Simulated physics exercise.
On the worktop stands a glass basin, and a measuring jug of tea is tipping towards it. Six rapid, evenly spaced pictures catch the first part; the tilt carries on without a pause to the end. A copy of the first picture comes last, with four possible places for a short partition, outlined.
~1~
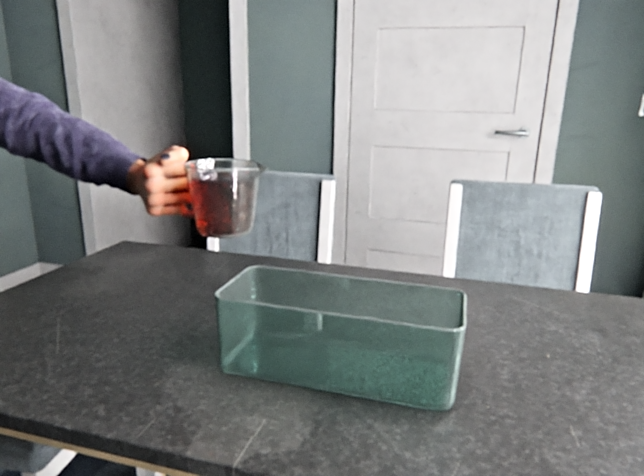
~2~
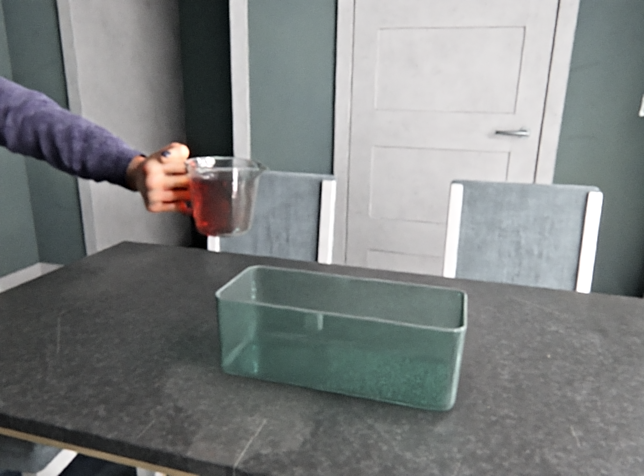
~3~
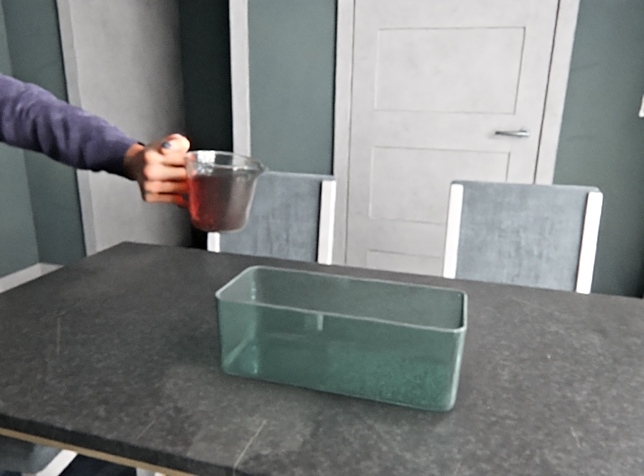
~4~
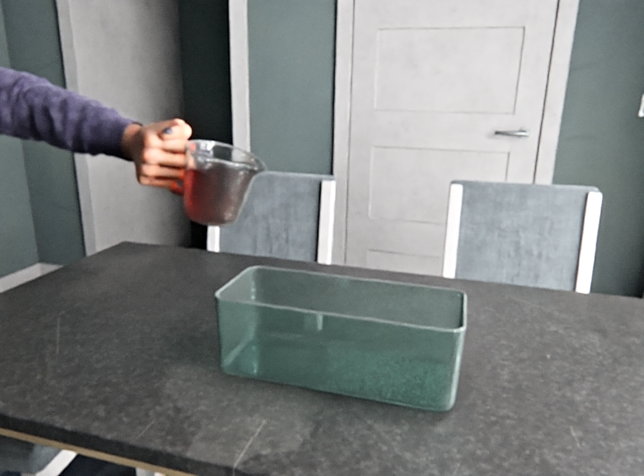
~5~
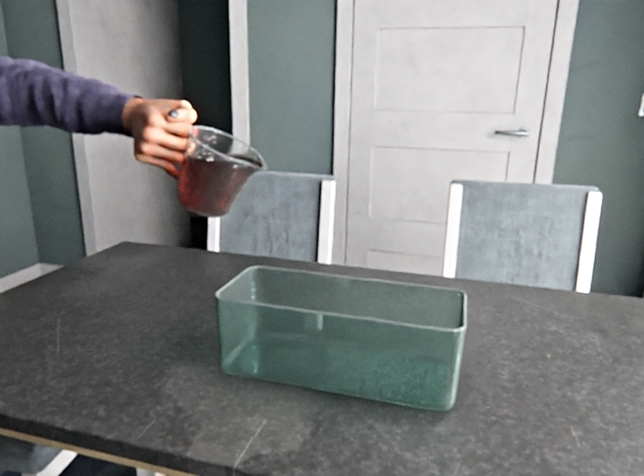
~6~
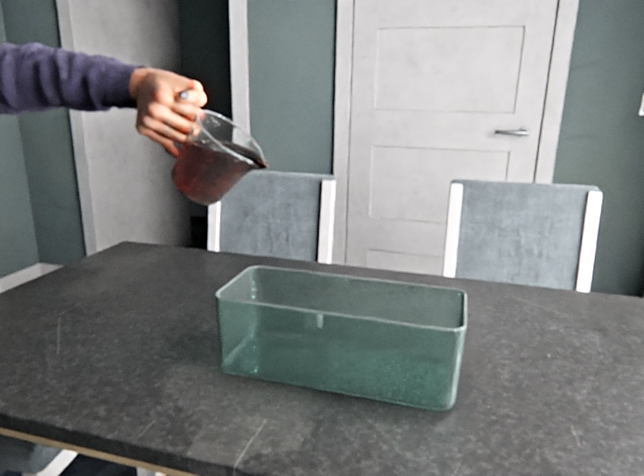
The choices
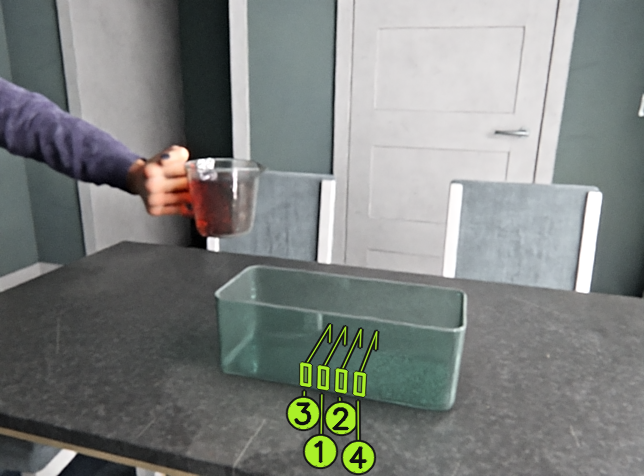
At first, a hand reaching in from the left holds a clear measuring jug of reddish-brown tea upright above a dark table, where an empty glass basin stands. The hand then gradually tilts the jug to the right, its spout lowering towards the basin's side, while no tea leaves it and the basin stays still.
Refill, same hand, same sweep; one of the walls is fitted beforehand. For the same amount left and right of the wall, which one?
I would pick place 2.
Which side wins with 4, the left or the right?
The left one.
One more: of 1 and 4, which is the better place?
1 it is.
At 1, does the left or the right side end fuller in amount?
The right side.
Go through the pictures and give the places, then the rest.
The first picture shows upright, lip at (266, 169); basin from (222, 367) to (454, 409); nothing has left yet.
The second picture shows upright, lip at (266, 169); nothing has left yet.
The third picture shows tipped about 7°, lip at (266, 169); nothing has left yet.
The fourth picture shows tipped about 15°, lip at (265, 169); nothing has left yet.
The fifth picture shows tipped about 26°, lip at (265, 169); nothing has left yet.
The sixth picture shows tipped about 38°, lip at (264, 168); nothing has left yet.
In lime, 1 at (321, 394); 2 at (339, 397); 3 at (304, 391); 4 at (358, 401).
If 1 is chosen, about 22 % ends left of the wall and 72 % right of it; 7 % is lost outside.
If 2 is chosen, about 55 % ends left of the wall and 41 % right of it; 4 % is lost outside.
If 3 is chosen, about 15 % ends left of the wall and 79 % right of it; 7 % is lost outside.
If 4 is chosen, about 78 % ends left of the wall and 8 % right of it; 13 % is lost outside.
